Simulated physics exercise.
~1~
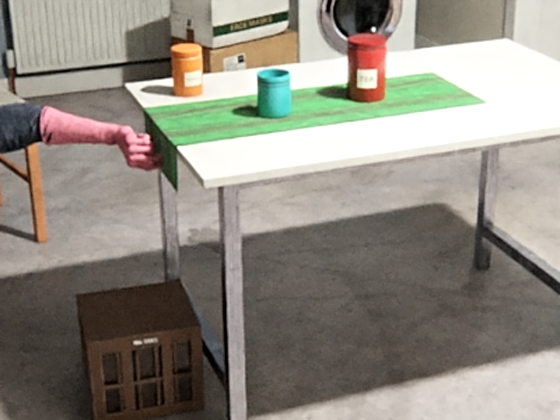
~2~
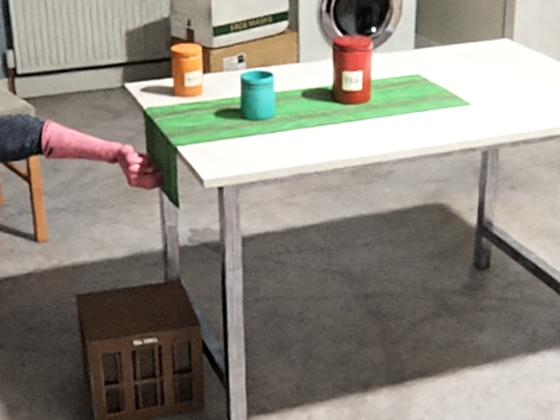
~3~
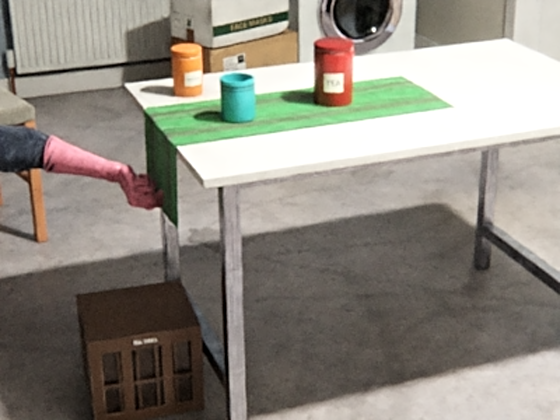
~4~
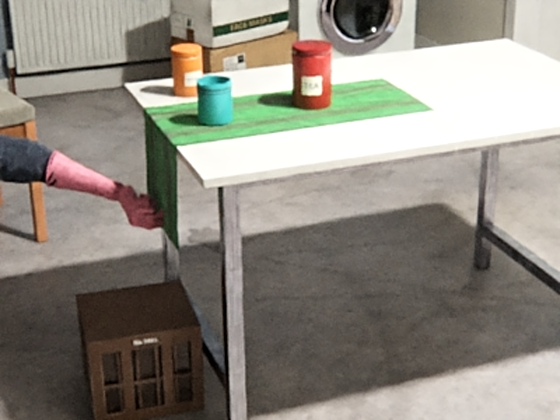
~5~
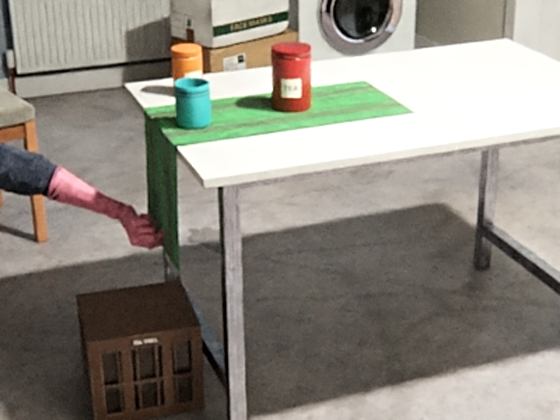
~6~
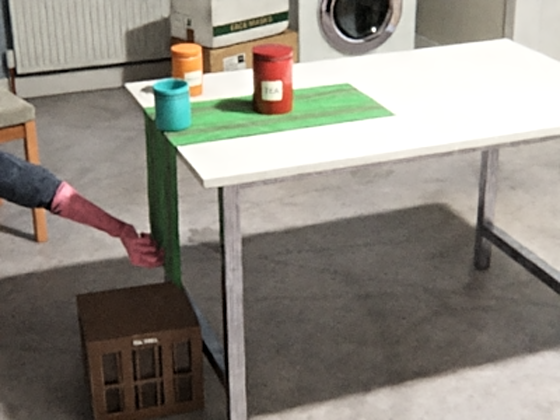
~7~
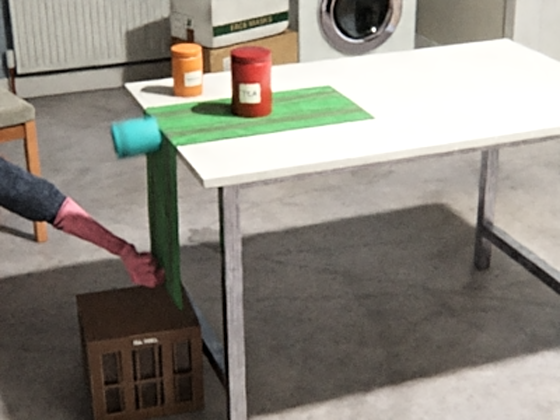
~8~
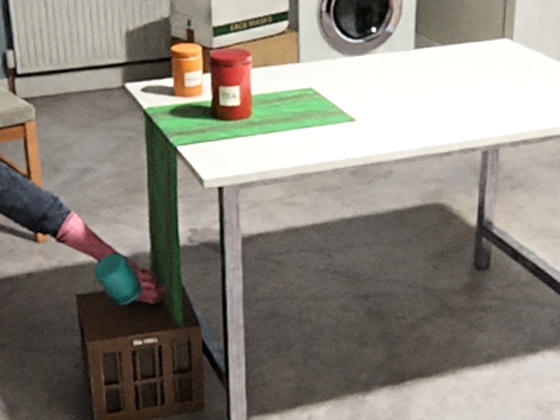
A green runner, pulled down by a gloved hand, carries a turquoise mug off the table.
